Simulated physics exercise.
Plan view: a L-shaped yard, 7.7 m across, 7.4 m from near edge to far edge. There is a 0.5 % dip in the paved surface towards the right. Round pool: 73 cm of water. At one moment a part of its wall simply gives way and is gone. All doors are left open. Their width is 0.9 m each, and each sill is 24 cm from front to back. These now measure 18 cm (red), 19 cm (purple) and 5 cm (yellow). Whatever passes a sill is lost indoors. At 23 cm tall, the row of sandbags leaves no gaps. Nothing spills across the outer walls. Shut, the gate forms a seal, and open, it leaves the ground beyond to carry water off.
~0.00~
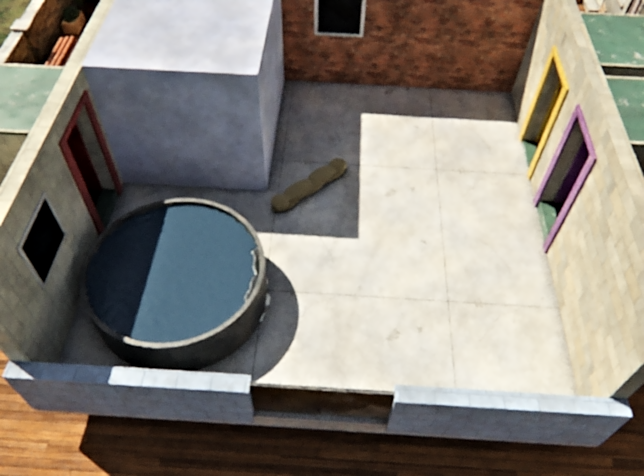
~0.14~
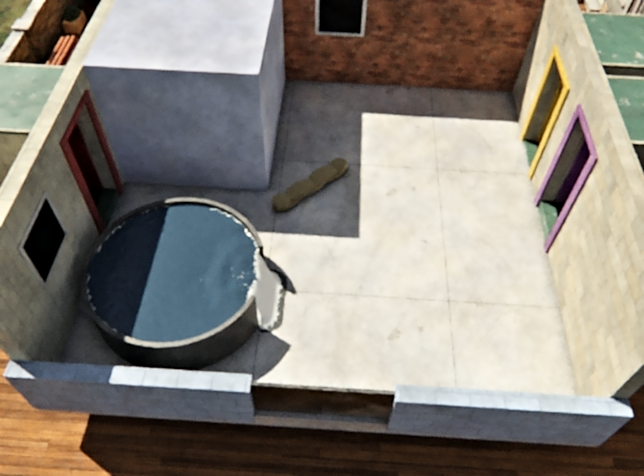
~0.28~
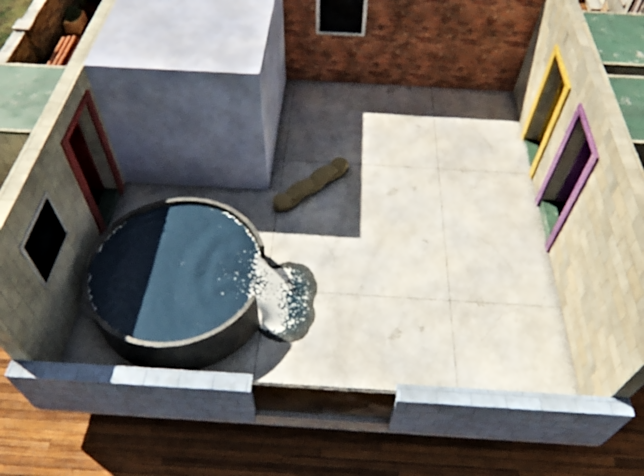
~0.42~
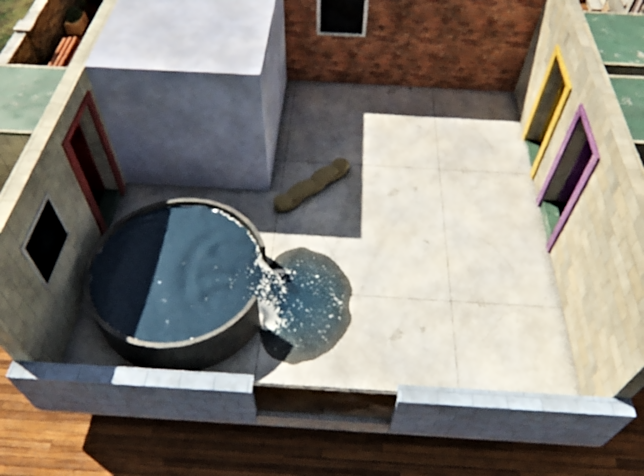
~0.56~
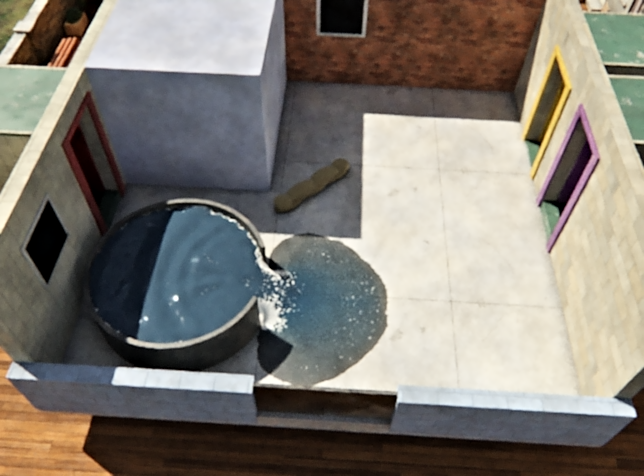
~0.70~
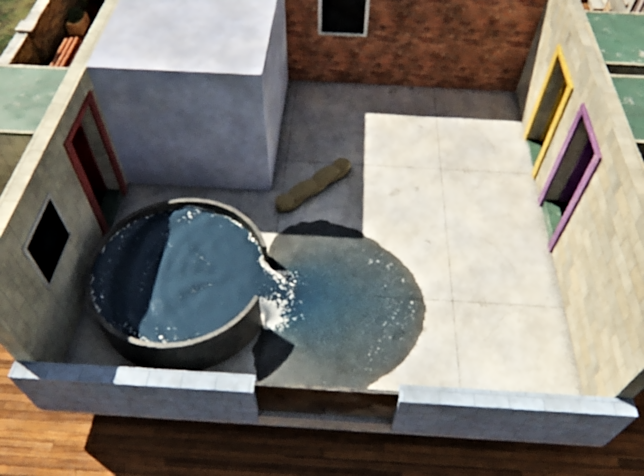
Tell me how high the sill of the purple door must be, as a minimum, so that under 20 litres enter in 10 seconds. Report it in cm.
It would need to be about 14 cm high.
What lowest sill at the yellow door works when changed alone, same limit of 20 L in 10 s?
I'd raise yellow to close to 8.5 cm.
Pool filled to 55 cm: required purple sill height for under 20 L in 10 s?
The step would need to be some 10.0 cm high.
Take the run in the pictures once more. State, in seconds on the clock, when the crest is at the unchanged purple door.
At roughly 2.8 s.
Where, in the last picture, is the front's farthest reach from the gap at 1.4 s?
The farthest wet point sits near (555, 302).
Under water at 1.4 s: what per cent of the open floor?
Some 35 per cent is wet.
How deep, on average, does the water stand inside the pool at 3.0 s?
It averages roughly 41 centimetres.
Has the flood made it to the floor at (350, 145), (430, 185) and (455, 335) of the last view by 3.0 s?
I'd mark them spared by the flood, touched by the flood and touched by the flood, respectively.
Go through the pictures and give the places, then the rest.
The first frame shows the round pool at (175, 269) is whole and still, 73 cm deep; the purple door at (560, 188) is dry.
In the second frame, the gap is at (262, 289), the front 0.3 m out at (275, 323); the back of the round pool holds 73 cm.
In the third frame, the front is at (307, 325), 0.8 m from the gap at (264, 291); 0.9 m2 of floor is wet, 73 cm left at the back.
In the fourth frame, the gap is at (265, 292), the front 1.3 m out at (347, 292); the back of the round pool holds 73 cm.
In the fifth frame, water pours out at (265, 293) and has run 1.9 m, to (381, 324); about 5 cm deep outside, 73 cm at the back.
In the sixth frame, the gap is at (266, 291), the front 2.5 m out at (420, 312); the back of the round pool holds 70 cm; 2.8 m in a straight line remain to the purple door at (565, 187).
After 1.4 s water covers 35 % of the floor, deepest (38 cm) near (277, 304); it has not reached the purple door.
After 3.0 s water covers 55 % of the floor, deepest (36 cm) near (551, 395); 18 cm at the purple door, 1 litre in over its 19 cm sill.
After 10.0 s water covers 85 % of the floor, deepest (18 cm) near (289, 80); 9 cm at the purple door, 2 litres in over its 19 cm sill.
At the purple door as built, the water arrived by 2.0 s and peaked near 21 cm at 2.8 s.
Run again over the same 10 s with other heights there, 35 litres in over 12.5 cm, 6 litres over 17 cm. The limit of 20 litres is kept from about 14 cm up.
